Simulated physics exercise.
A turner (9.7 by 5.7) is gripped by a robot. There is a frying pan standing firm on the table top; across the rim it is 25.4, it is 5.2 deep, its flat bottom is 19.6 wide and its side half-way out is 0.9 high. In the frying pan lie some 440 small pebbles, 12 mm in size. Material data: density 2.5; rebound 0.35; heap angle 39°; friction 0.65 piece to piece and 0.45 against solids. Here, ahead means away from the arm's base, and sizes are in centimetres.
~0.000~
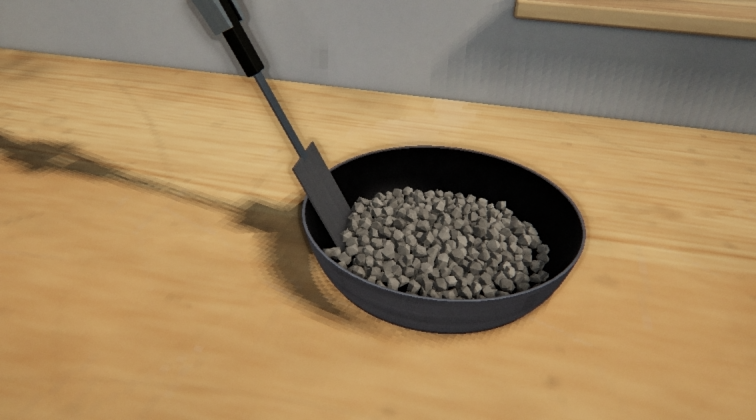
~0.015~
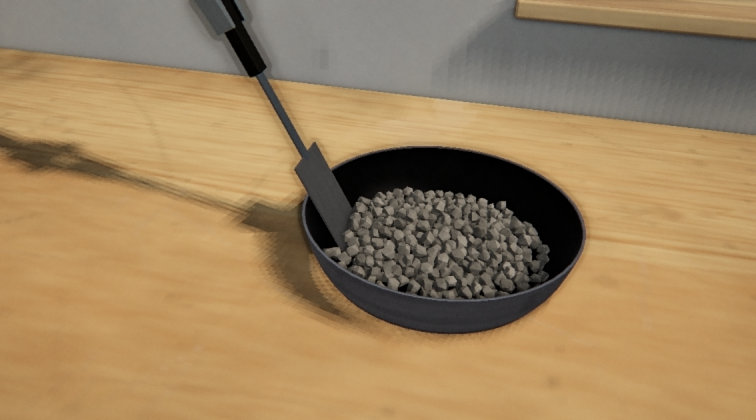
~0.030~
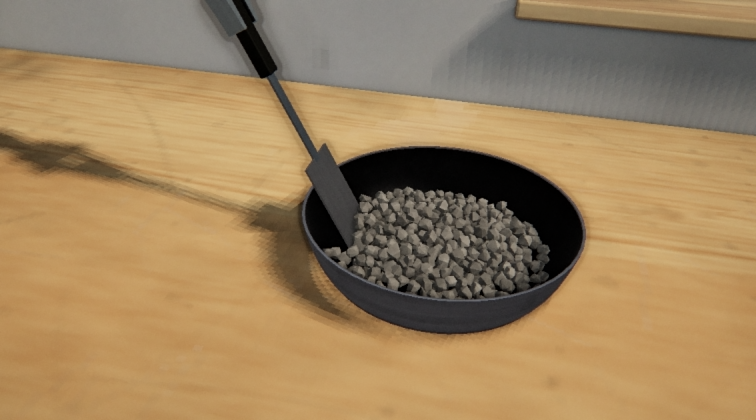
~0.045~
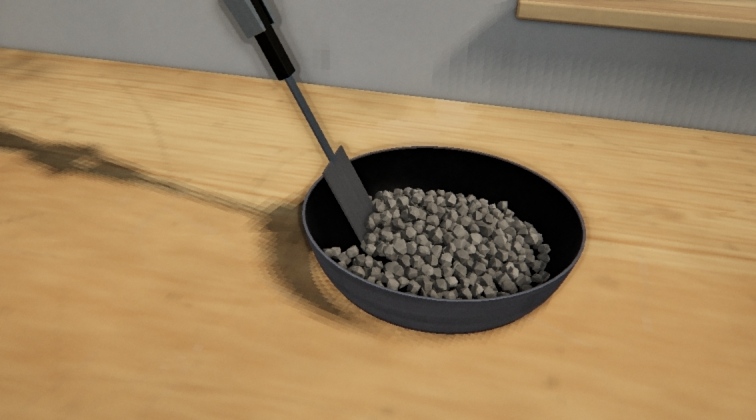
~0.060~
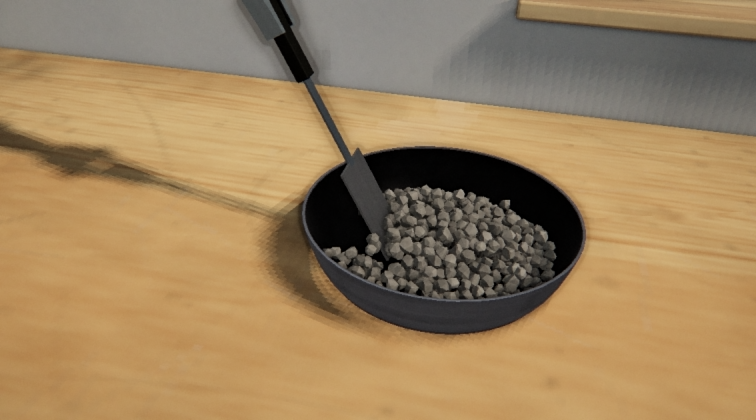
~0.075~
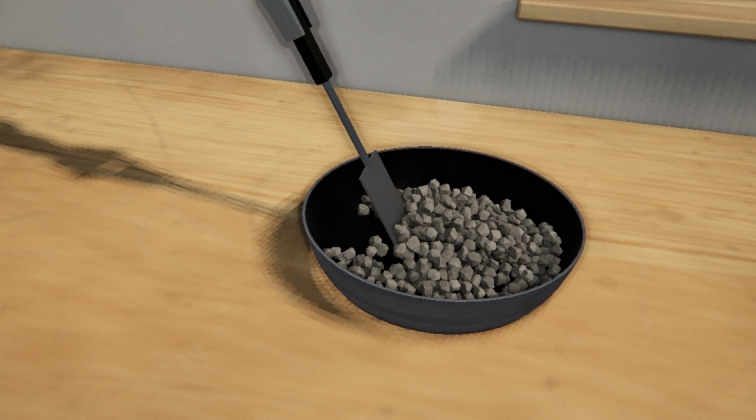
In a dark frying pan on a wooden table, a turner pushes grey pebbles to the right.
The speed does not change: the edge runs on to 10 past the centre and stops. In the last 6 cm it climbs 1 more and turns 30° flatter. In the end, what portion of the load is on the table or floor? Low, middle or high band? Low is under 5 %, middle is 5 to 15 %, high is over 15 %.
Middle band.
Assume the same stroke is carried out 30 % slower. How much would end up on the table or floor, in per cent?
It would be roughly 5 percent.
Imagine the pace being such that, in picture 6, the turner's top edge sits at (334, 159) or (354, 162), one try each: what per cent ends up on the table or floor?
Try one roughly 0 per cent; try two roughly 5 per cent.
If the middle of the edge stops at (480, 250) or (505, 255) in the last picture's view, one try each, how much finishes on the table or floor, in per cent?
Around 0 per cent for the first try and 5 per cent for the second.
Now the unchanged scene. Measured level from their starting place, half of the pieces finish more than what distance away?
About 4 cm.
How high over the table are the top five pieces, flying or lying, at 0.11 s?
I'd put it close to 6 cm.
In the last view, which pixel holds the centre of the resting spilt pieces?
(636, 282) or thereabouts.
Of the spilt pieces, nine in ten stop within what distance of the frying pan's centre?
Distance: Approx. 25 cm.
By 0.11 s, sloping 62°, highest piece 6 above the table; 438 in the frying pan.
By 0.15 s, sloping 53°, highest piece 7 above the table; 438 in the frying pan.
By 0.37 s, sloping 32°, highest piece 6 above the table; 393 in the frying pan, 38 on the table or floor, 7 on the blade or in flight.
By 1.42 s, sloping 32°, highest piece 6 above the table; 393 in the frying pan, 45 on the table or floor.
Final count, 393 in the frying pan, 45 on the table or floor. That is 10 % on the table or floor.
